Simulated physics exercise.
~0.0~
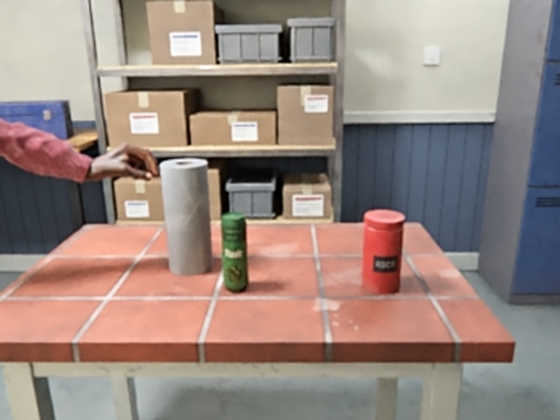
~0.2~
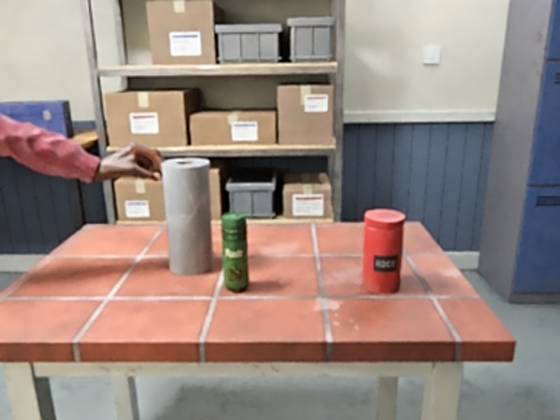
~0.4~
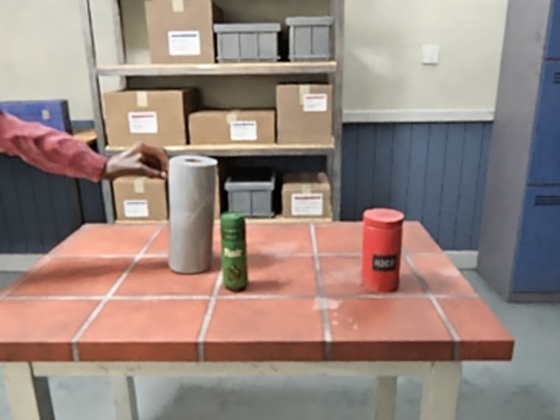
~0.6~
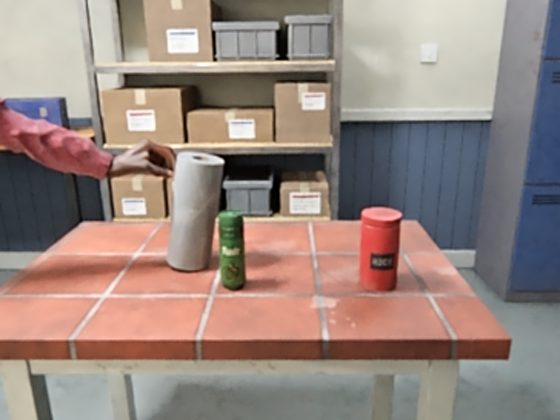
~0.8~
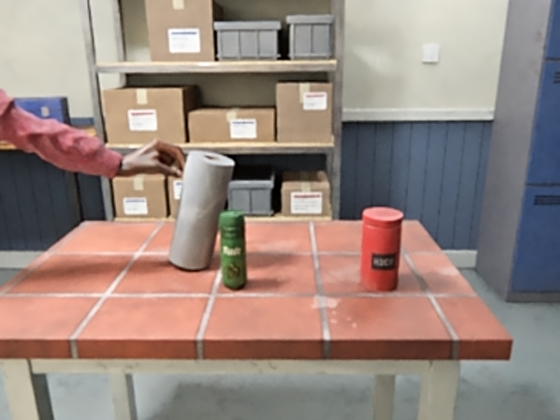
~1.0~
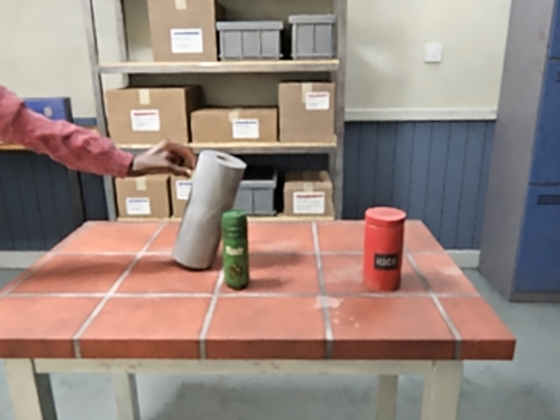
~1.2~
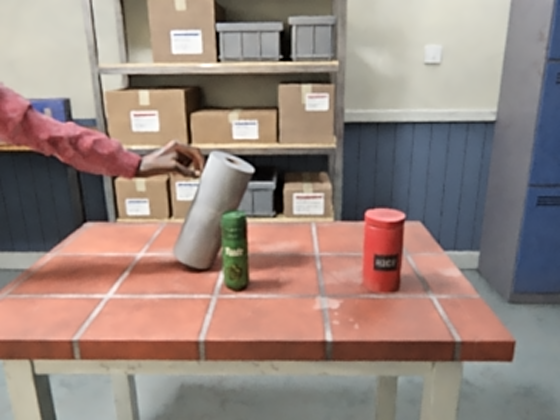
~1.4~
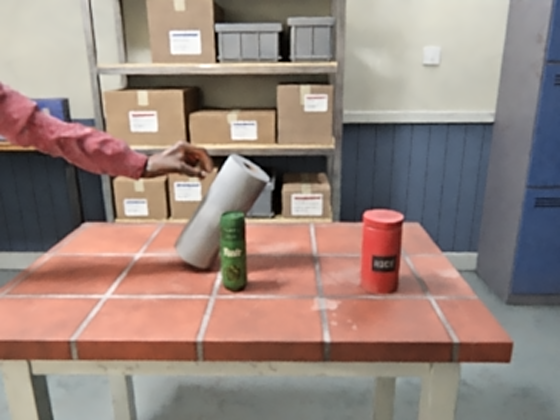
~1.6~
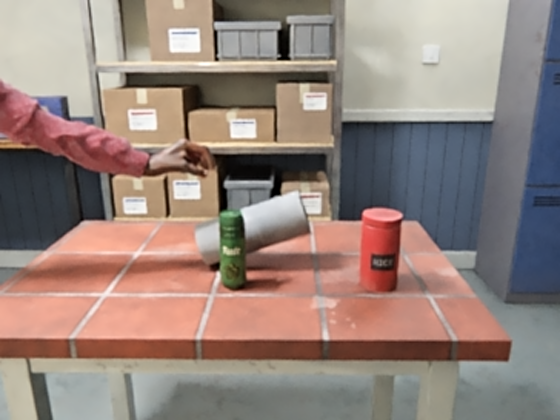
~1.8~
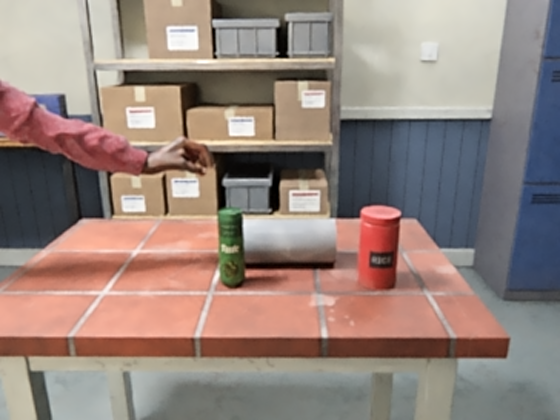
In this clip, a hand reaches in from the left and pushes an upright grey roll near its top, tilting it rightward until it topples onto its side on a tiled table, lying behind and between a green can and a red jar, which stay standing.
